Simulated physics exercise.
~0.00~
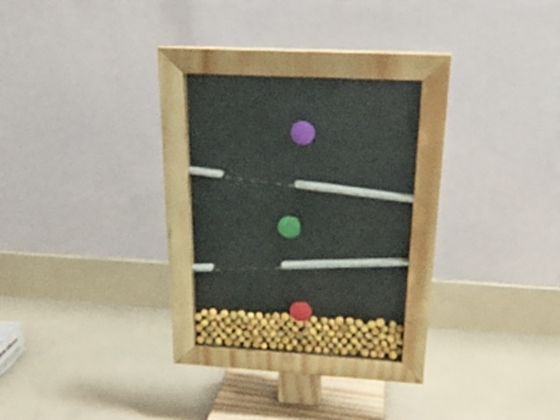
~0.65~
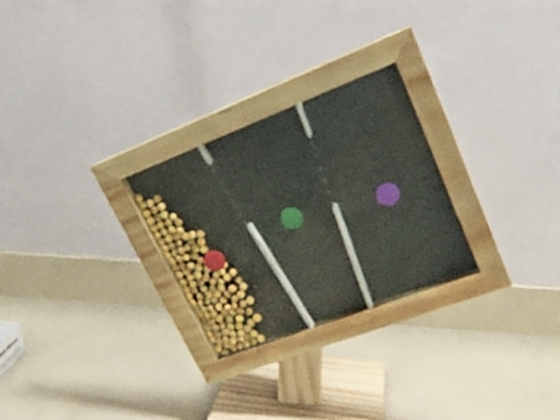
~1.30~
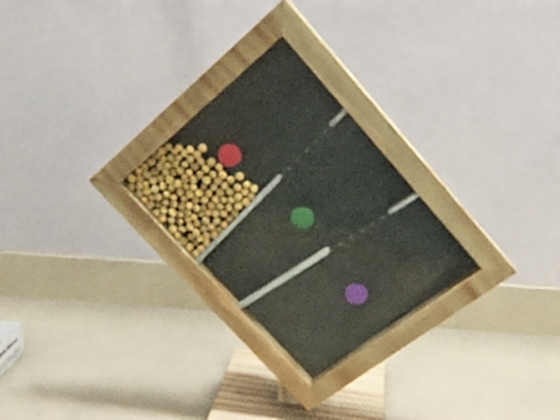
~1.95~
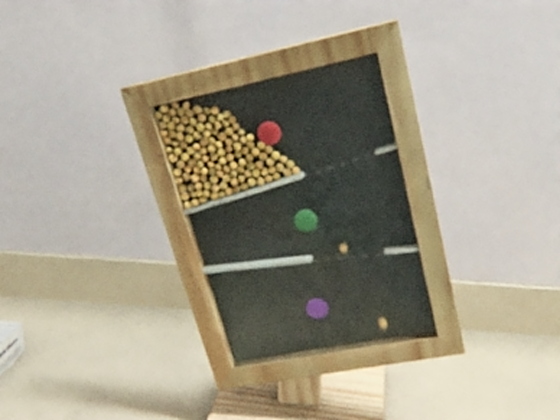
A wooden-framed box turns clockwise until nearly upside down, its chickpeas staying mostly by the red sticker.
